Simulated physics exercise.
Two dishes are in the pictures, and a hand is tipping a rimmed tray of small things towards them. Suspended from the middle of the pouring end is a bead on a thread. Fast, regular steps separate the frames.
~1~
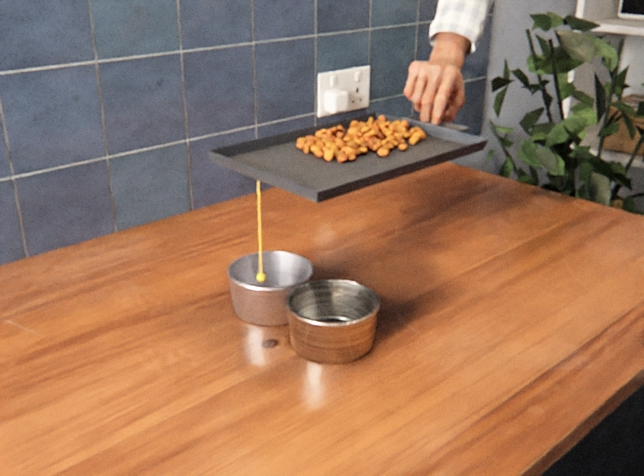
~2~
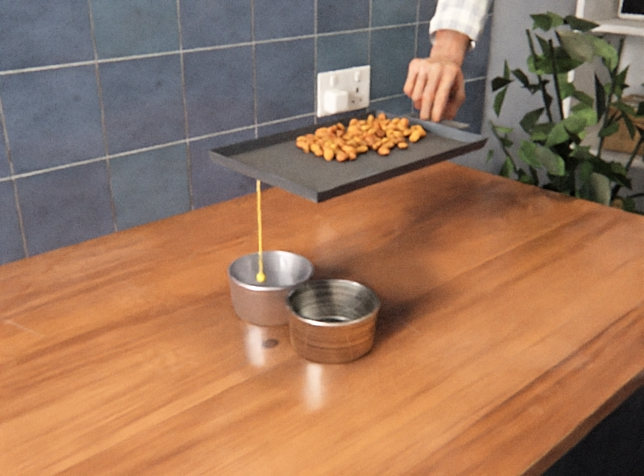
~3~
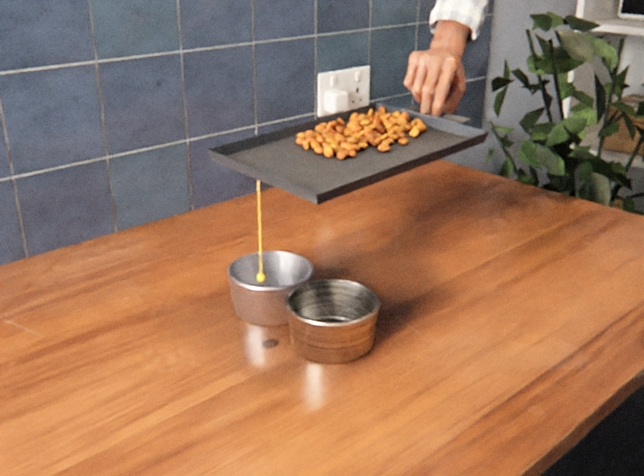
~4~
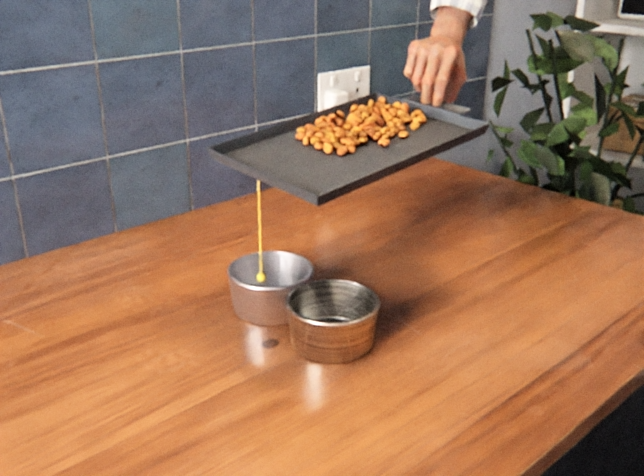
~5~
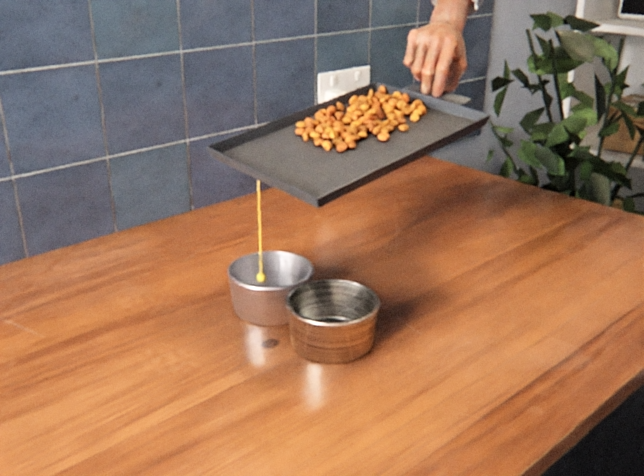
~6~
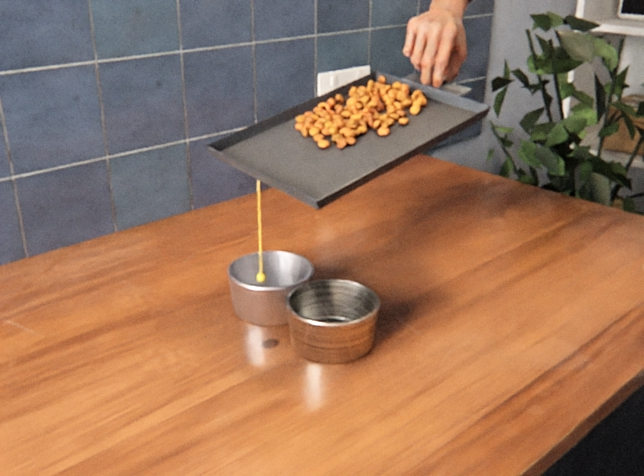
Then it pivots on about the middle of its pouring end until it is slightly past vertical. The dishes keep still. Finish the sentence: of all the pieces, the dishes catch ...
... fewer than half.
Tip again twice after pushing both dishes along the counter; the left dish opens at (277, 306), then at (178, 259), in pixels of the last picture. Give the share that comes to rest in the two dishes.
70 %, 10 %.
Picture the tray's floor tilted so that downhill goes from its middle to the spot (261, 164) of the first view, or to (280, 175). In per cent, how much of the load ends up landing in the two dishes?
0 % and 0 %, roughly.
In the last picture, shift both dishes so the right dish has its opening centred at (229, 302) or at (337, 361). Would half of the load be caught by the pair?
For the two tries in order: Not as much as half, exceeding half.
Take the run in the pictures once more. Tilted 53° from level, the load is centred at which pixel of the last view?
Centre estimate: (301, 196).
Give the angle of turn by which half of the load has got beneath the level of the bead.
65 degrees.
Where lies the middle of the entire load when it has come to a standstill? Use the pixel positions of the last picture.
Around (278, 383).
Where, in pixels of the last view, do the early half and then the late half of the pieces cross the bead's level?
Around (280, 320) first; around (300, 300) second.
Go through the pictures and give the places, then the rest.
The first frame shows corners of the pouring end at (212, 151) and (318, 190), level; middle of the load at (364, 140), bits of cat kibble; left dish at (238, 297); right dish at (299, 333); bead on its thread at (261, 277).
The second frame shows corners of the pouring end at (212, 150) and (318, 190), level; middle of the load at (364, 139).
The third frame shows corners of the pouring end at (212, 149) and (318, 192), tipped barely, lowest at the right corner; middle of the load at (364, 134).
The fourth frame shows corners of the pouring end at (211, 148) and (318, 194), tipped a little, lowest at the right corner; middle of the load at (364, 127).
The fifth frame shows corners of the pouring end at (211, 147) and (317, 196), tipped a little, lowest at the right corner; middle of the load at (363, 120).
The sixth frame shows corners of the pouring end at (210, 145) and (317, 198), tipped a little, lowest at the right corner; middle of the load at (363, 113); left dish at (238, 297); right dish at (299, 333).
Soon, tray tipped steeply; about two thirds on the tray; a stray few outside both; about a third in the air.
A while on, tray tipped right over; a small part on the tray; a stray few in the right dish; about two thirds outside both; about a quarter in the air.
Towards the end, tray tipped past a quarter turn; a small part in the right dish; nearly all outside both.
Finally, tray tipped past a quarter turn; a small part in the right dish; none in the left dish; nearly all outside both.
